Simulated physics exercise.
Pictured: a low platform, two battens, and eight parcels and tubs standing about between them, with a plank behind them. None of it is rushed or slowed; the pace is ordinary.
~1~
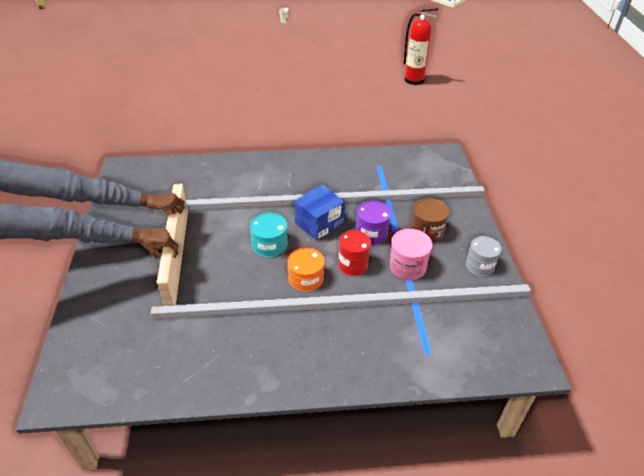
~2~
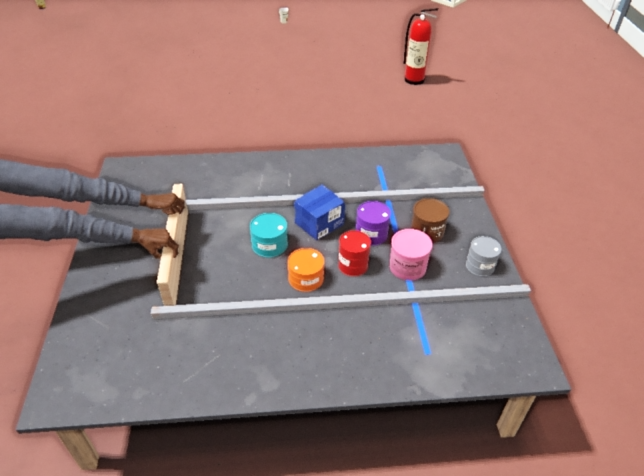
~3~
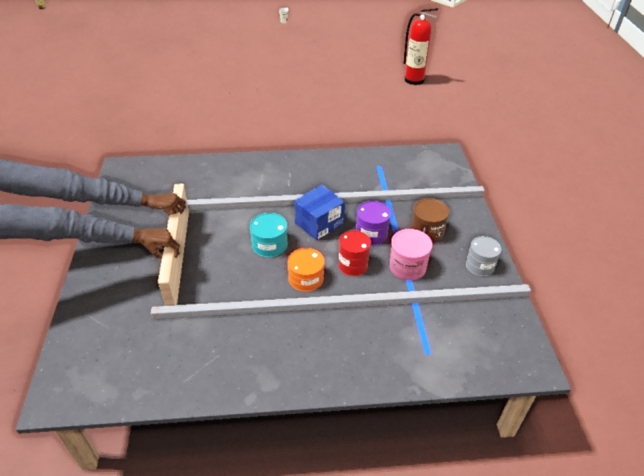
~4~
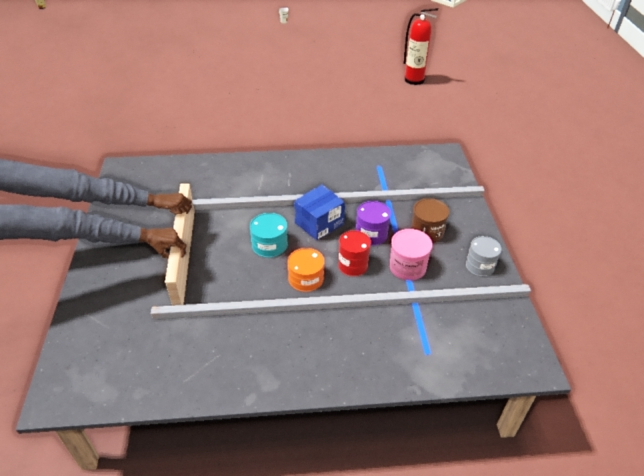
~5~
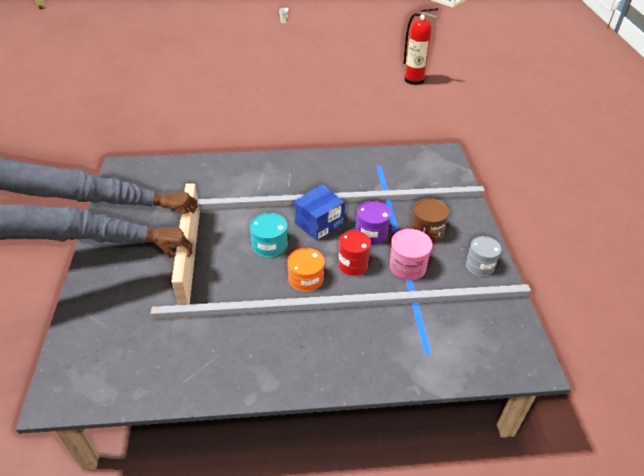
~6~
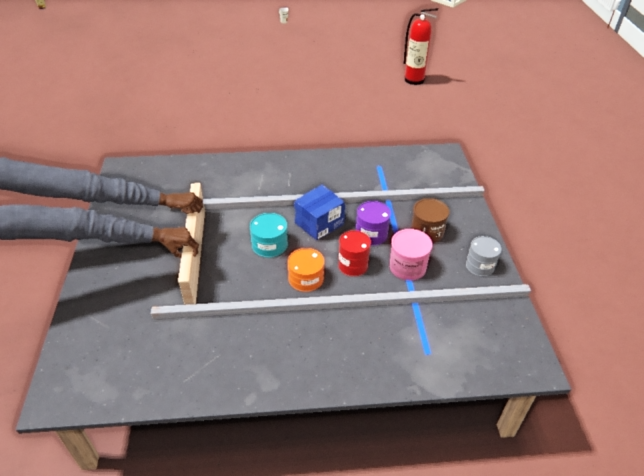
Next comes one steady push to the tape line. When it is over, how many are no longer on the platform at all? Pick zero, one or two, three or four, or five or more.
The answer is zero.
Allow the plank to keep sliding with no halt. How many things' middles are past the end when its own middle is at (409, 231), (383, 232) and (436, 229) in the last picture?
In that order 0, 0 and 2.
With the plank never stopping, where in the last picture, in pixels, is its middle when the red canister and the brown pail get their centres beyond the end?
Approx. (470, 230) / approx. (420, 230) for the other.
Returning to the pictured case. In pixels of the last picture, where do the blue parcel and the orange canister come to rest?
Near (409, 201) and (426, 267).
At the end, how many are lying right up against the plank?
That would be 3 of them.
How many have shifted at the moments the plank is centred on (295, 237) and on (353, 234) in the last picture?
Well, it's 3 at the first one and 7 at the second.
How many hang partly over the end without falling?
Count: 0.
Soon after, none off yet; grey canister at rest near (483, 256); brown pail at rest near (429, 221); pink pail at rest near (410, 255).
At rest, the number that fall off is zero.
